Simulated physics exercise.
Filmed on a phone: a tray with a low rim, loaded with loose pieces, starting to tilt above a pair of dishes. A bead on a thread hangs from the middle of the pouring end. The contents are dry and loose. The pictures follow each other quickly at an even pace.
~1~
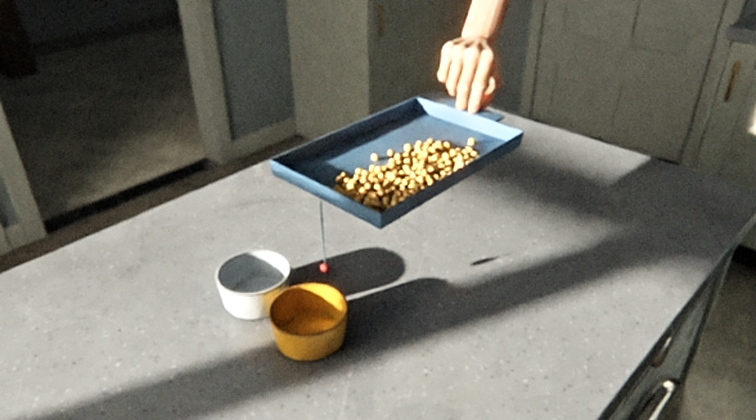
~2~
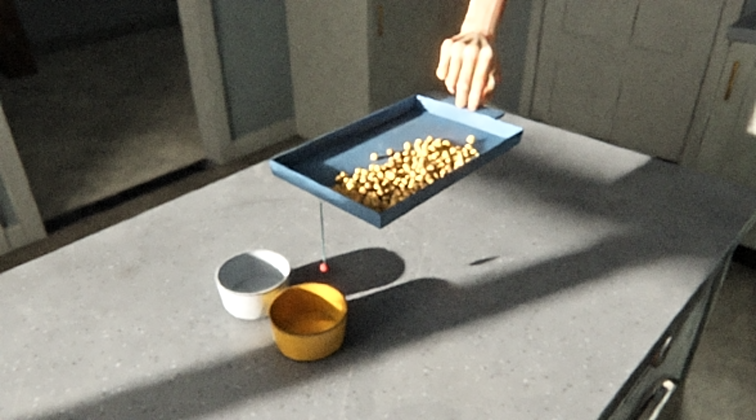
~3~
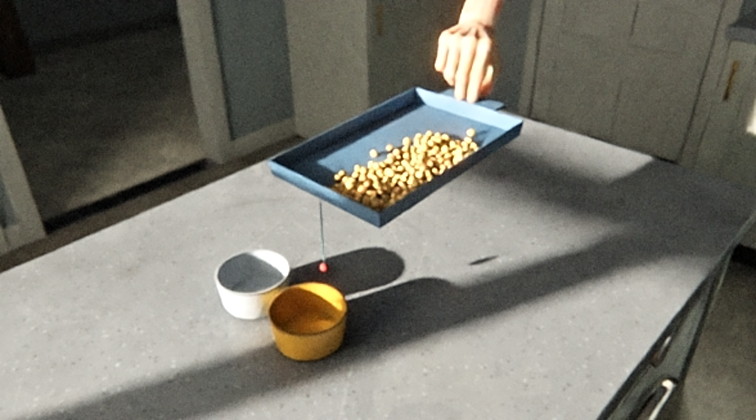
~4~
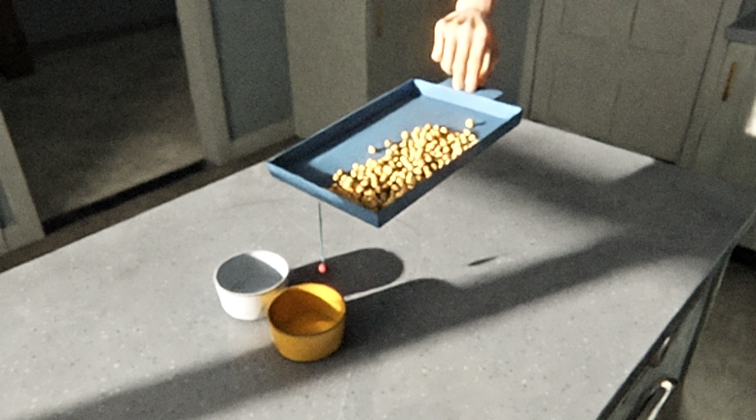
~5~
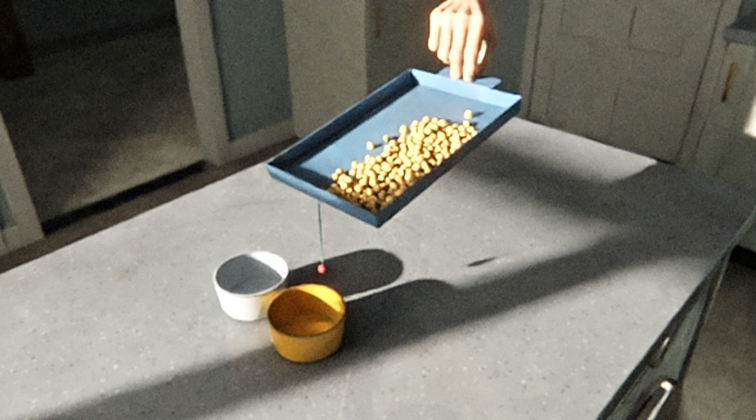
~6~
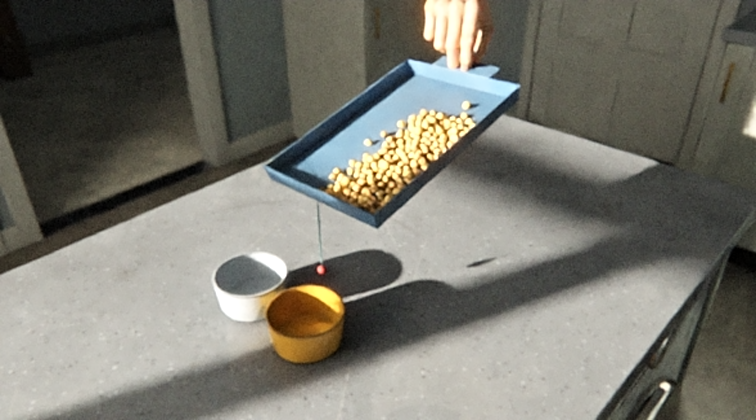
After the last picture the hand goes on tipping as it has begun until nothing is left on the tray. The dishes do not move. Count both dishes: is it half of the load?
In the dishes lies over half of it.
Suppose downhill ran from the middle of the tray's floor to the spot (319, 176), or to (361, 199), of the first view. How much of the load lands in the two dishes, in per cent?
The first gives 60 %, the second 50 %.
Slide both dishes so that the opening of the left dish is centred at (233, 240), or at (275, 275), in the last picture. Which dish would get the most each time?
At the first place the right one, at the second left.
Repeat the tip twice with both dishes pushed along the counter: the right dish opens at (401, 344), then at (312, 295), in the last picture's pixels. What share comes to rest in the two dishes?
The first gives 10 %, the second 60 %.
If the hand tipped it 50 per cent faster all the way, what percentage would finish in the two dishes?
It comes to 80 per cent or so.
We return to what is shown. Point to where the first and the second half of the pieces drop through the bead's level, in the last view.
The first part at (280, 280); the rest at (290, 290).
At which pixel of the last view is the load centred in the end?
At about (291, 324).
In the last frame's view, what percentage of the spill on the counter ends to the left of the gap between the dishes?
Near 60 %.
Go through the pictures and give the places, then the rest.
Corners of the pouring end at (272, 160) and (381, 213), level; middle of the load at (413, 177), dried chickpeas; left dish at (225, 299); right dish at (279, 340); bead on its thread at (325, 268), in the first frame.
Corners of the pouring end at (272, 160) and (380, 213), level; middle of the load at (412, 175), in the second frame.
Corners of the pouring end at (271, 160) and (379, 212), tipped barely, lowest at the left corner; middle of the load at (412, 172), in the third frame.
Corners of the pouring end at (269, 162) and (377, 213), tipped a little, lowest at the left corner; middle of the load at (410, 168), in the fourth frame.
Corners of the pouring end at (267, 164) and (376, 213), tipped a little, lowest at the left corner; middle of the load at (409, 164), in the fifth frame.
Corners of the pouring end at (266, 166) and (374, 214), tipped a little, lowest at the left corner; middle of the load at (406, 160); left dish at (222, 302); right dish at (276, 342), in the sixth frame.
Soon after the last picture, tray tipped steeply; nearly all on the tray; a stray few in the air.
A little later, tray tipped right over; nearly all on the tray; a stray few in the right dish; a stray few in the air.
Later still, tray tipped past a quarter turn; about half in the right dish; about a third in the left dish; about a quarter outside both.
At rest, tray tipped past a quarter turn; about half in the right dish; about a third in the left dish; about a quarter outside both.
